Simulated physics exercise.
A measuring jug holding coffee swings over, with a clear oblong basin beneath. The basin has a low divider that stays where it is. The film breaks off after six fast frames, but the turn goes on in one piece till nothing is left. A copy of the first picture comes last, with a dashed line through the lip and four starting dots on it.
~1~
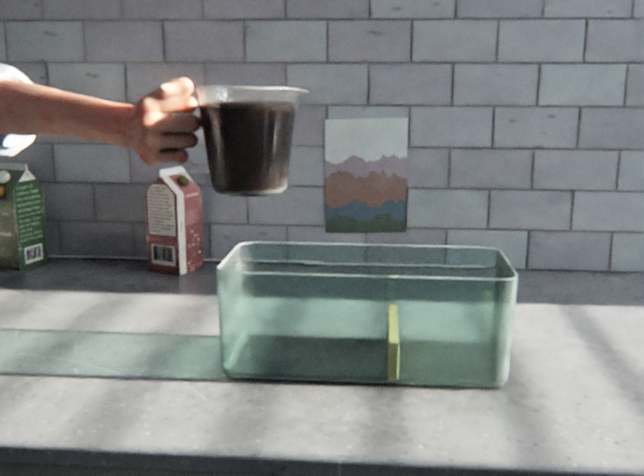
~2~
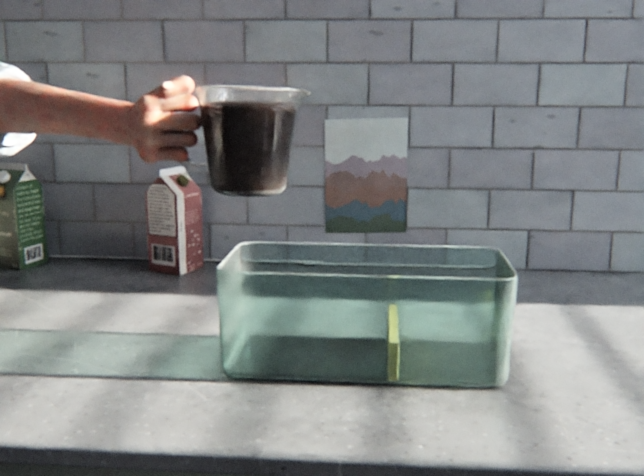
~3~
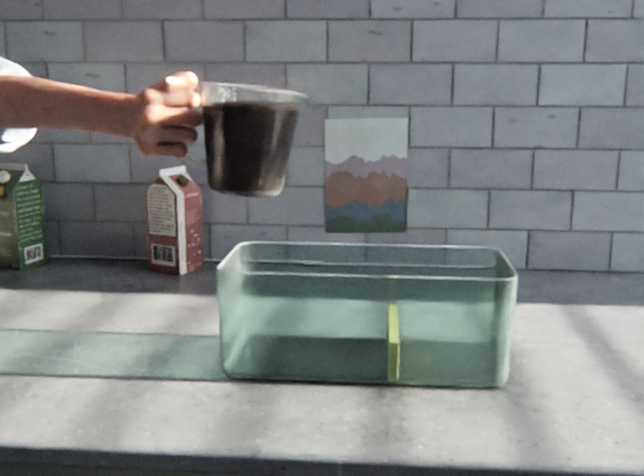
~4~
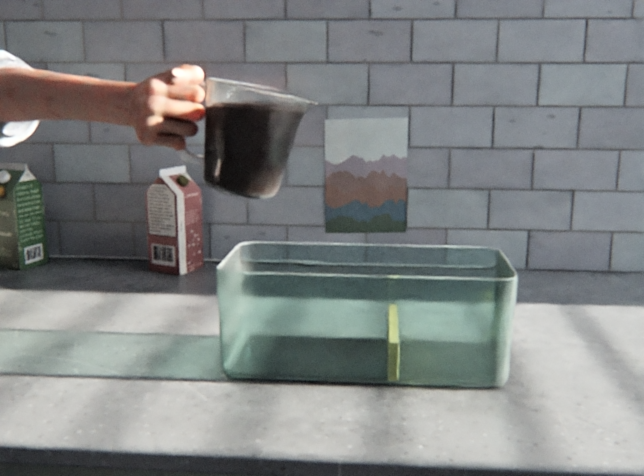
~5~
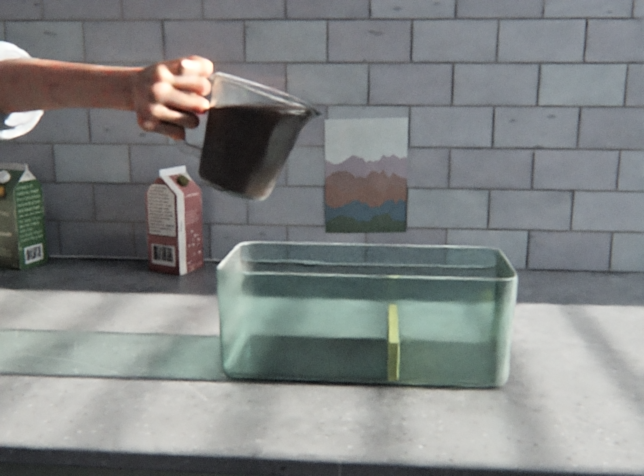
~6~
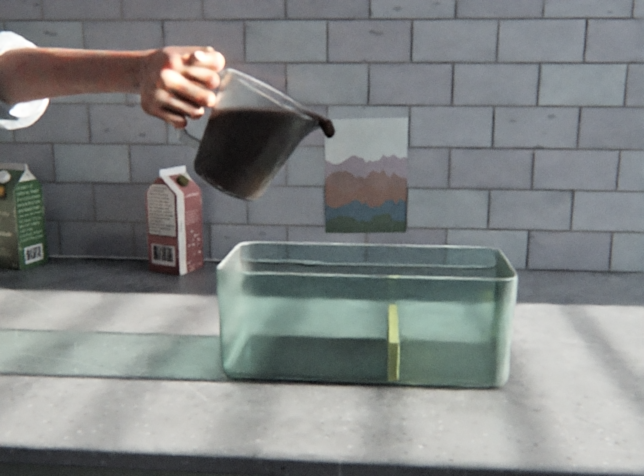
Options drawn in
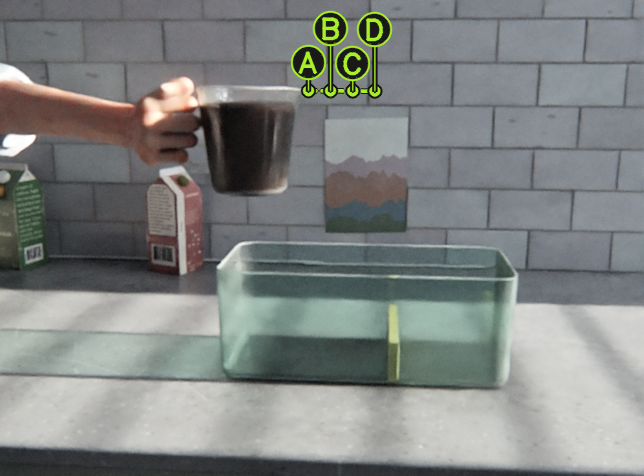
The clip shows a hand holding a glass jug of dark liquid above a clear, green-tinted rectangular basin on a counter, first nearly still, then gradually tilting the jug rightward until a little liquid emerges over the lip.
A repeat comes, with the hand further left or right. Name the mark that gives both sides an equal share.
Take B.
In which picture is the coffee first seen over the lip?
Picture 6.
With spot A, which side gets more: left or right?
More ends on the left.
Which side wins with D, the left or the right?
More ends on the right.
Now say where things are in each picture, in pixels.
Upright, lip at (308, 90); basin from (223, 374) to (507, 385); top of the wall at (393, 322); nothing has left yet.
Upright, lip at (309, 92); nothing has left yet.
Tipped about 5°, lip at (312, 96); nothing has left yet.
Tipped about 11°, lip at (316, 103); nothing has left yet.
Tipped about 19°, lip at (320, 113); nothing has left yet.
Tipped about 29°, lip at (324, 126); coffee is over the lip, down to (329, 136).
On the marked copy, A at (308, 90); B at (330, 90); C at (352, 91); D at (374, 91).
If A is chosen, about 83 % ends left of the wall and 15 % right of it.
If B is chosen, about 43 % ends left of the wall and 56 % right of it.
If C is chosen, about 17 % ends left of the wall and 82 % right of it.
If D is chosen, about 5 % ends left of the wall and 94 % right of it.
